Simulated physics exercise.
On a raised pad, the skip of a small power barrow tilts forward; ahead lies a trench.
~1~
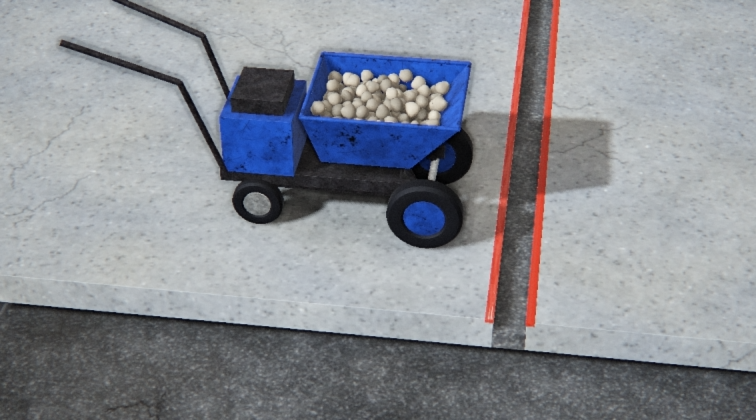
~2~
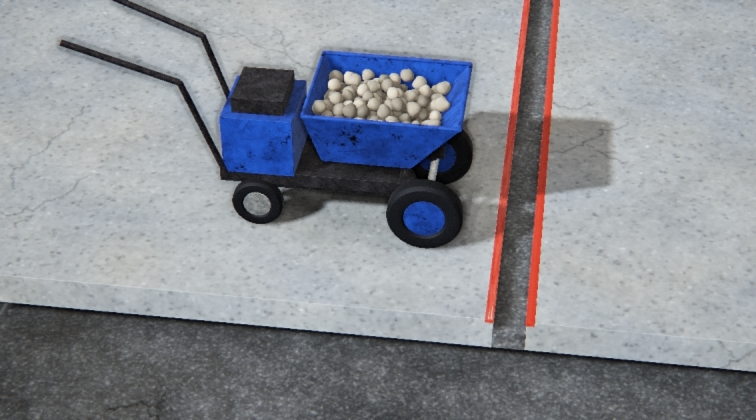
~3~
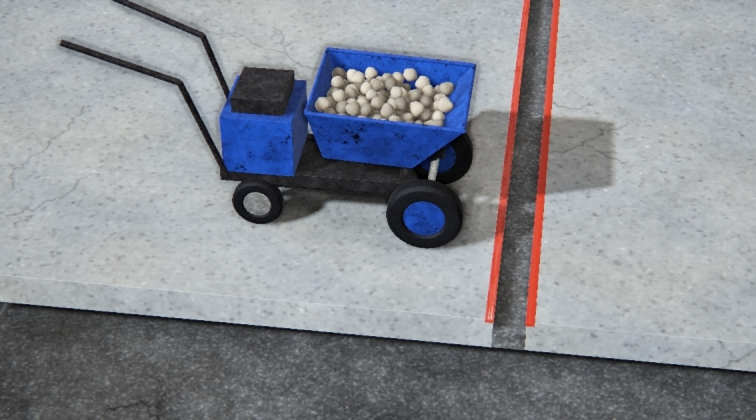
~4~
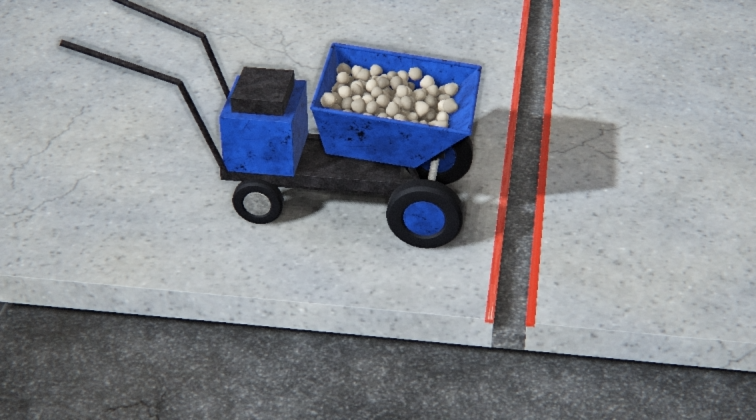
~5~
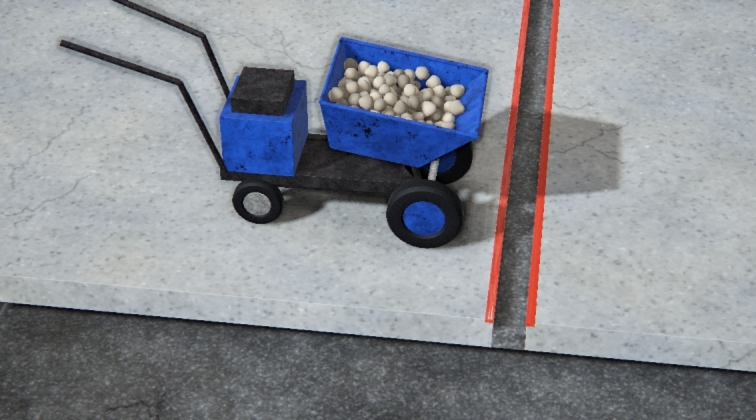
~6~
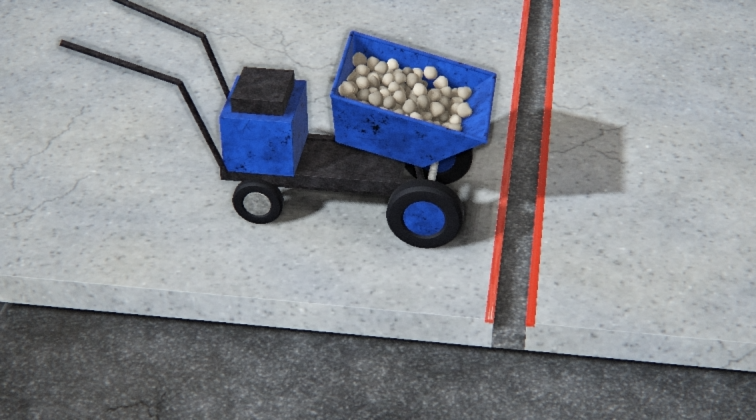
To begin with, a blue skip full of pale, rounded pebbles sits level on a small barrow, on a pale raised pad beside a narrow, red-edged trench. The skip then tilts slowly forward to the right, its rear rising clearly, while the wheels stay still and the pebbles remain inside.
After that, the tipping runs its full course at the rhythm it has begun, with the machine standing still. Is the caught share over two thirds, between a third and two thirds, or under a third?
It is under a third.
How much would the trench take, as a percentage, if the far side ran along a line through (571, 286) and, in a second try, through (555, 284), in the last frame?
The first gives 50 %, the second 30 %.
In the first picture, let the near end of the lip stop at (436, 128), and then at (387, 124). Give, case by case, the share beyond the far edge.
Near 70 and 20 percent respectively.
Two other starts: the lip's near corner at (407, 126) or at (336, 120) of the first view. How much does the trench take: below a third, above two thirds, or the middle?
Place one, the middle third; place two, less than a third.
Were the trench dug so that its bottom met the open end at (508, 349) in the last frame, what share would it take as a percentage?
Estimated share: Approx. 10 %.
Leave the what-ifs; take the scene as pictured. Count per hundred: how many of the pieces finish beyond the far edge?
Roughly 90 in a hundred.
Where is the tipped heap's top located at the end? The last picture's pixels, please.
The top settles at about (558, 200).
Shortly afterwards, skip tipped steeply; the whole lot in the skip.
Next, skip tipped steeply; the bulk in the skip; a little beyond it; only a few falling.
Some moments later, skip tipped right over; a little in the skip; only a few in or heaped over the trench; the bulk beyond it.
In the end, skip tipped right over; only a few in the skip; a little in or heaped over the trench; all but a few beyond it.
